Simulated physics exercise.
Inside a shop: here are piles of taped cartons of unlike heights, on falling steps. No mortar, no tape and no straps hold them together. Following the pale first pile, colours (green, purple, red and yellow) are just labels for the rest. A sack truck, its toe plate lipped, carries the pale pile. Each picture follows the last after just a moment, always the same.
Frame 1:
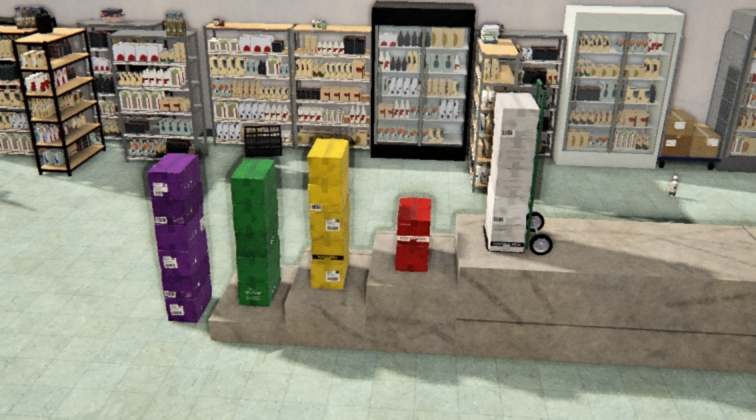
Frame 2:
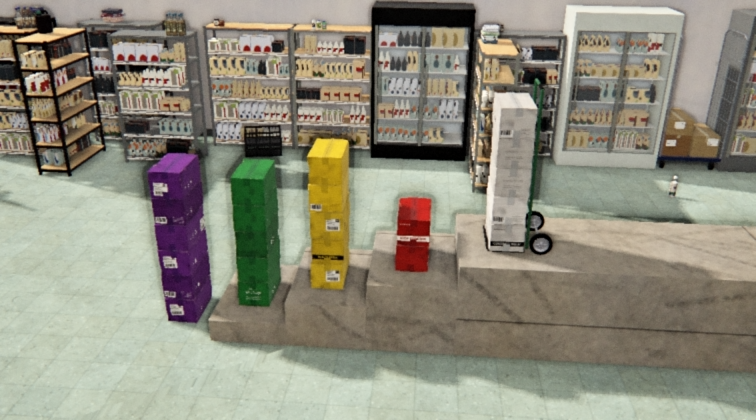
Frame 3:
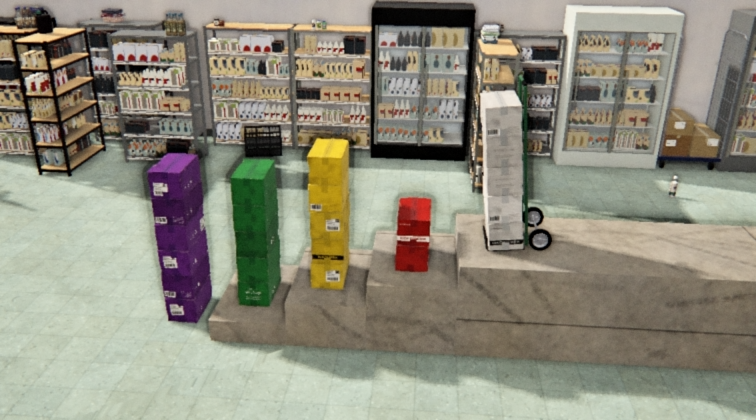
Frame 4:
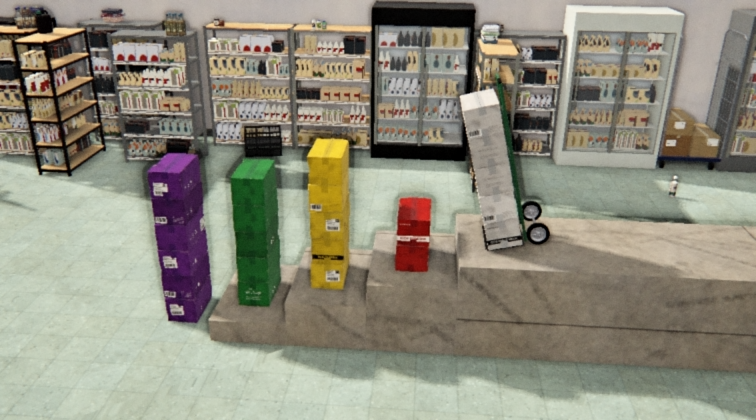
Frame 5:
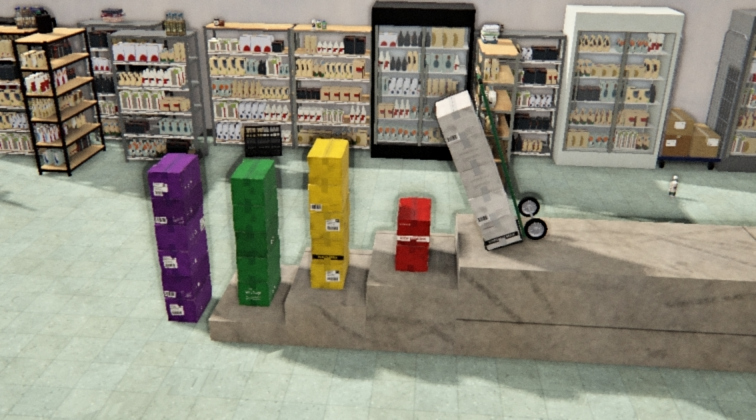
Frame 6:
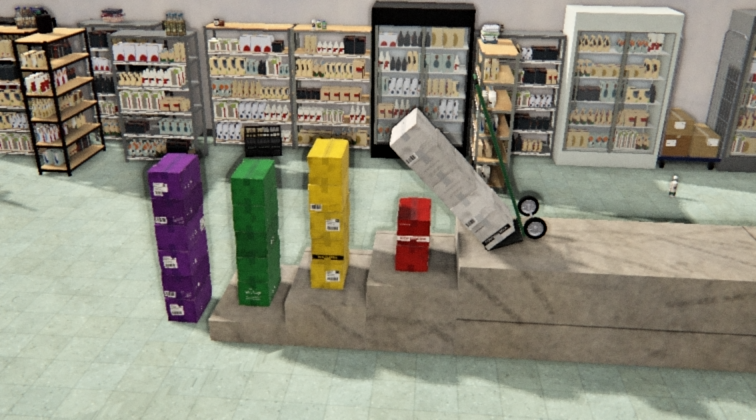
A tall white stack of boxes on a hand truck leans left above coloured stacks.
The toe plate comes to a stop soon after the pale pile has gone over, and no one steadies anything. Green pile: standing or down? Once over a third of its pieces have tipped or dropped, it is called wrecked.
Down.
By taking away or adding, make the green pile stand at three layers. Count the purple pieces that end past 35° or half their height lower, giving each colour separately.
Purple: 0.
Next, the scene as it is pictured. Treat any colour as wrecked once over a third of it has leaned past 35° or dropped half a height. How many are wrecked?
Tallying it up by colour gives 3.
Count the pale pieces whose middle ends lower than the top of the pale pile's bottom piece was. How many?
4, all in all.
Shortly afterwards, 5 of the pale pile down; none of the 5 green cartons down (0 of 18 in all colours); top green carton unmoved; top yellow carton tilted barely.
Next, 5 of the pale pile down; none of the 5 green cartons down (5 of 18 in all colours); top green carton tilted clearly; top yellow carton tilted well over, half its height lower.
Some moments later, 5 of the pale pile down; 5 of the 5 green cartons down (11 of 18 in all colours); top green carton tilted a little, about its own height lower; top yellow carton tilted well over, some two heights lower.
Afterwards, 5 of the pale pile down; 5 of the 5 green cartons down (15 of 18 in all colours); top green carton on its side; top purple carton on its side.
In the end, 5 of the pale pile down; 5 of the 5 green cartons down (15 of 18 in all colours); top green carton upside down; top purple carton on its side. From the last view, middles, top green carton near (59, 267).
